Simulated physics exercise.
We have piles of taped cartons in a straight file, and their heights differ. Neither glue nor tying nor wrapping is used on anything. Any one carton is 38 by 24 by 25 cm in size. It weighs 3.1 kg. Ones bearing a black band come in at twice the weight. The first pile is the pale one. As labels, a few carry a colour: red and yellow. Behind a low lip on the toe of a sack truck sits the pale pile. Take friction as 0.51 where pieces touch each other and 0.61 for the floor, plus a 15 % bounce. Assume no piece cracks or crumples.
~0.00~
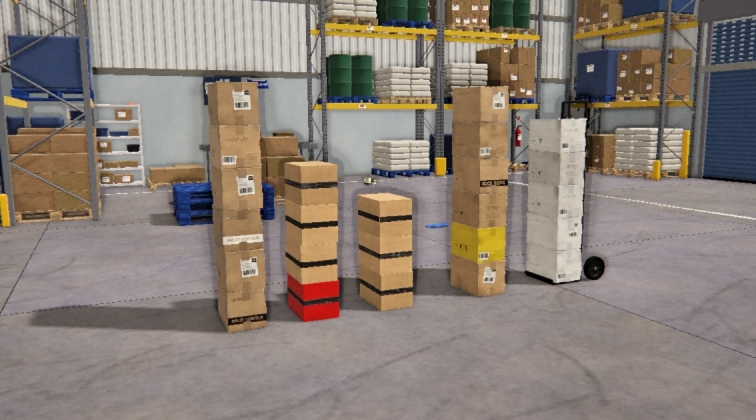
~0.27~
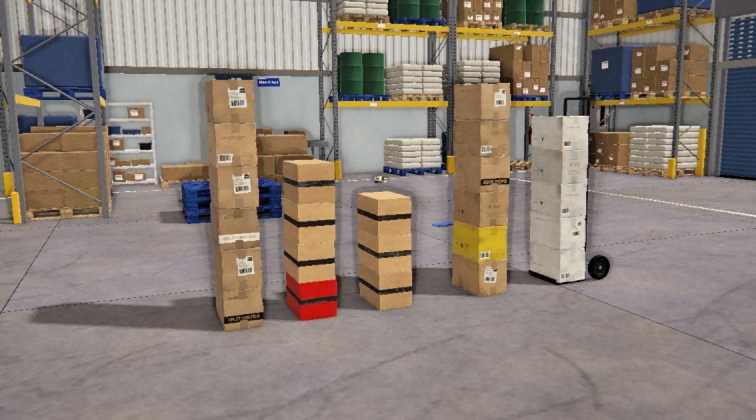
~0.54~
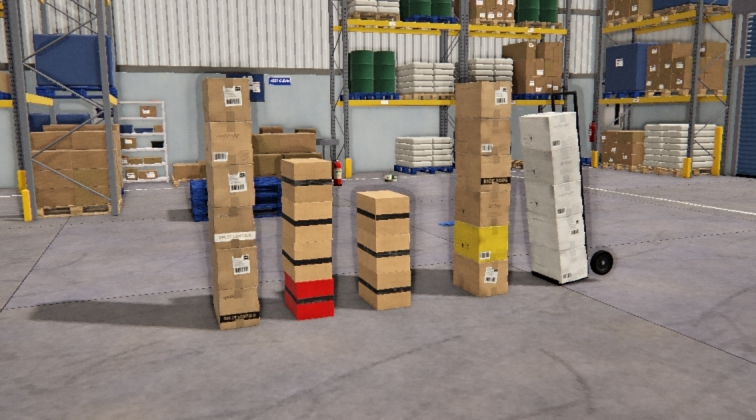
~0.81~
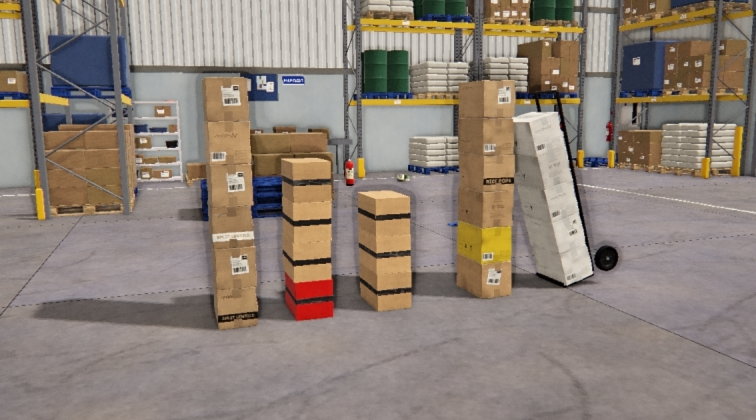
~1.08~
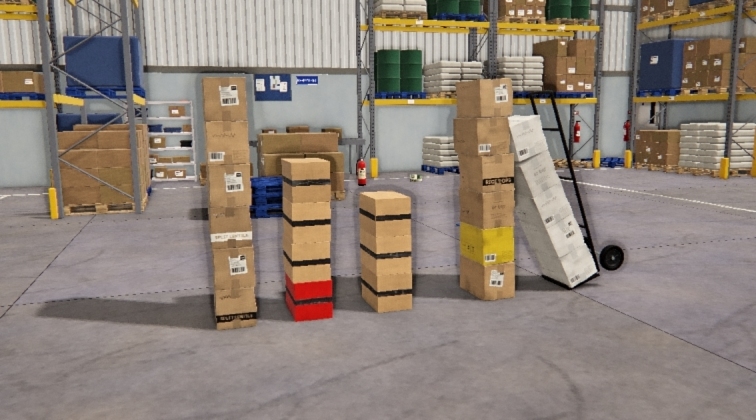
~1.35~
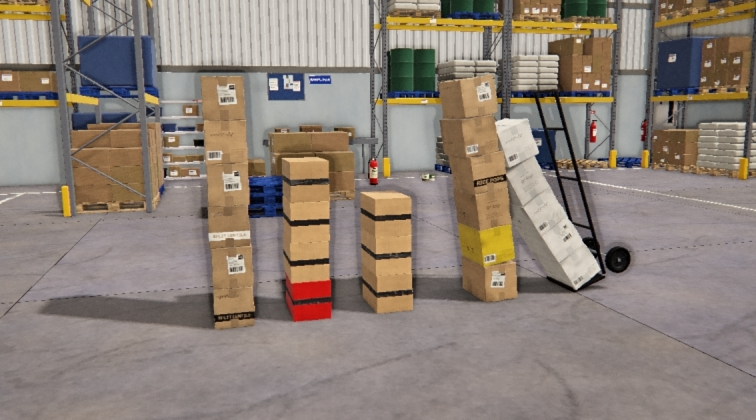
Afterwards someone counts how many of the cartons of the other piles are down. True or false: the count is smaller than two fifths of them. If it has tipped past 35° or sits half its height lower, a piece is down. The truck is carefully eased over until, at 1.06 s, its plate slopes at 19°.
False.
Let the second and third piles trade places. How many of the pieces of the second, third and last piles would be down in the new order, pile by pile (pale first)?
Second 0, third 0, last 0.
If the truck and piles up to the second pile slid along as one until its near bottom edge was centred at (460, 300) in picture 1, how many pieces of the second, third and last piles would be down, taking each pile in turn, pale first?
The tally would be second 6, then third 3, then last 6.
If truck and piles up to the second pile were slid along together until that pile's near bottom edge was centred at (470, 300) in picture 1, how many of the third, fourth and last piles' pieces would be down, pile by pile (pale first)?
Down per pile: Third 3; fourth 4; last 6.
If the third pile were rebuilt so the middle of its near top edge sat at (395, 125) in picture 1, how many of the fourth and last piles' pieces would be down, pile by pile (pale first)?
Counts down - fourth: 4; last: 6.
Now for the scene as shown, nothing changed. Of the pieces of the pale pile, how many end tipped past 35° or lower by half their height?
That happens to 5 of them.
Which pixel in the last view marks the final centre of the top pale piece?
Somewhere about (418, 230).
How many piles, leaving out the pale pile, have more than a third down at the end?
By my count, 4.
Around 1.72 s, 5 of the pale pile down; none of the 19 other cartons down, 6 disturbed; yellow carton tipped 24°.
Around 2.18 s, 5 of the pale pile down; 6 of the 19 other cartons down; yellow carton tipped 65°, 22 cm lower; red carton tipped 4°.
Around 3.08 s, 5 of the pale pile down; 12 of the 19 other cartons down; yellow carton on its side; red carton tipped 38°.
Around 3.54 s, 5 of the pale pile down; 19 of the 19 other cartons down; yellow carton on its side; red carton tipped 65°.
Finally (4.4 s), 5 of the pale pile down; 19 of the 19 other cartons down; yellow carton on its side; red carton tipped 67°. That is 100 per cent. Seen by the last camera, middles, yellow carton near (416, 283), red carton near (278, 290).
